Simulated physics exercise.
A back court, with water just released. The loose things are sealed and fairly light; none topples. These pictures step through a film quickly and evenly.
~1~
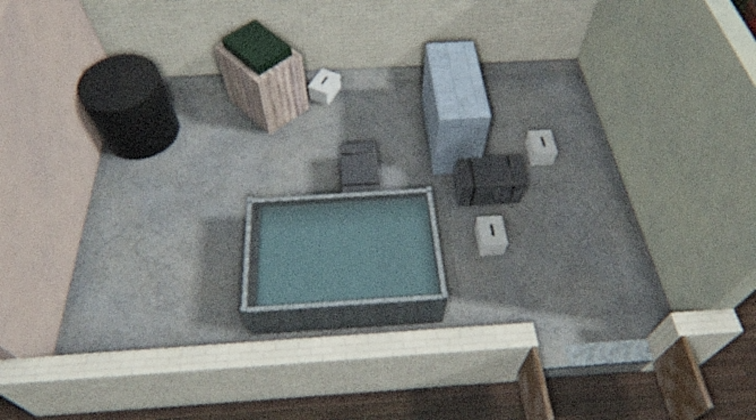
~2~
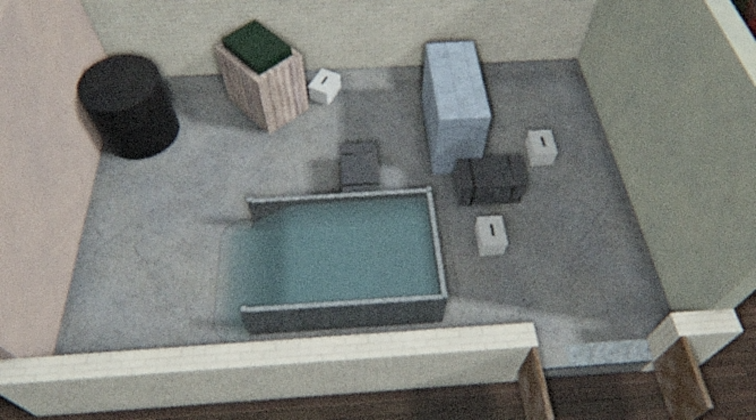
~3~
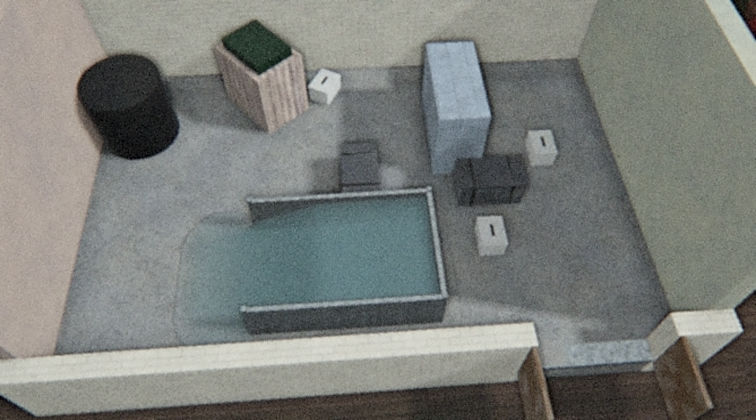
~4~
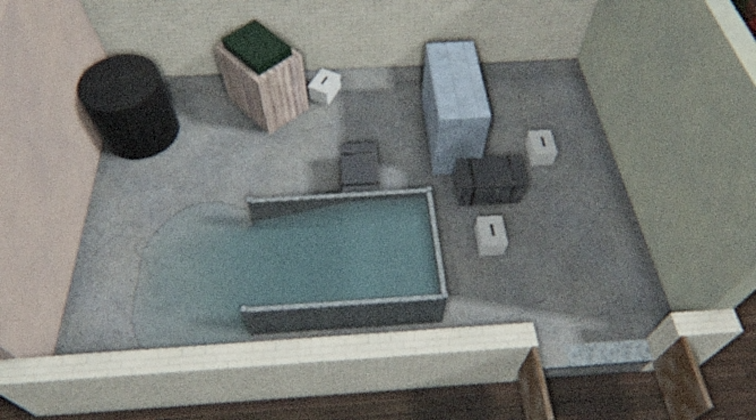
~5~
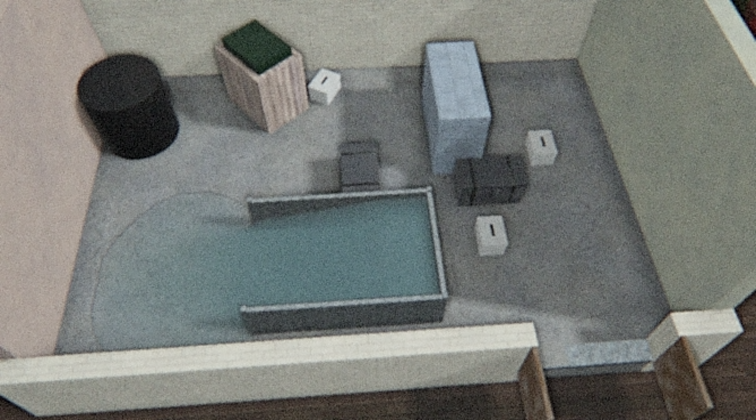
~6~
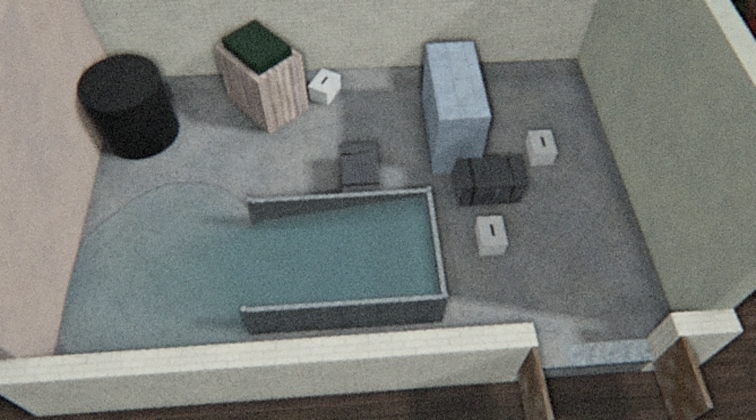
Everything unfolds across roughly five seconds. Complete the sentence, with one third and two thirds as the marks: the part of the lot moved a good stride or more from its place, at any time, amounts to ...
It amounts to less than one third.
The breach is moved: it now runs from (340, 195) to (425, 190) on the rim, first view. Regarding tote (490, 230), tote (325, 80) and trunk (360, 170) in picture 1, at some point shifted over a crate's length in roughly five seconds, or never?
Order as asked: Not sent that far; sent that far; sent that far.
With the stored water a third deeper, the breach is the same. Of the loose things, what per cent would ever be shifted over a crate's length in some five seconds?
Around 20 in a hundred.
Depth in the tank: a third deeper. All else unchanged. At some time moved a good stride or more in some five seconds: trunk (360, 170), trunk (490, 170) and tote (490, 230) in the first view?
Item by item: Cleared the mark, then missed the mark, then missed the mark.
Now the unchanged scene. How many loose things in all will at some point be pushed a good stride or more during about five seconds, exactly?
Count: 1.
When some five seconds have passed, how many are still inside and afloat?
You get 1.
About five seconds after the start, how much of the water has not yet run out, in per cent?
I'd estimate some 100 percent of the water stays.
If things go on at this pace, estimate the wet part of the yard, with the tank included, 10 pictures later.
I make it 30 per cent.
A moment on, 0 of 5 are well off their spots; 0 afloat.
Next, 0 of 5 are well off their spots; 0 afloat.
Later, 0 of 5 are well off their spots; 0 afloat.
In the end, 1 of 5 are well off their spots, and 1 have been at some point; 1 afloat.
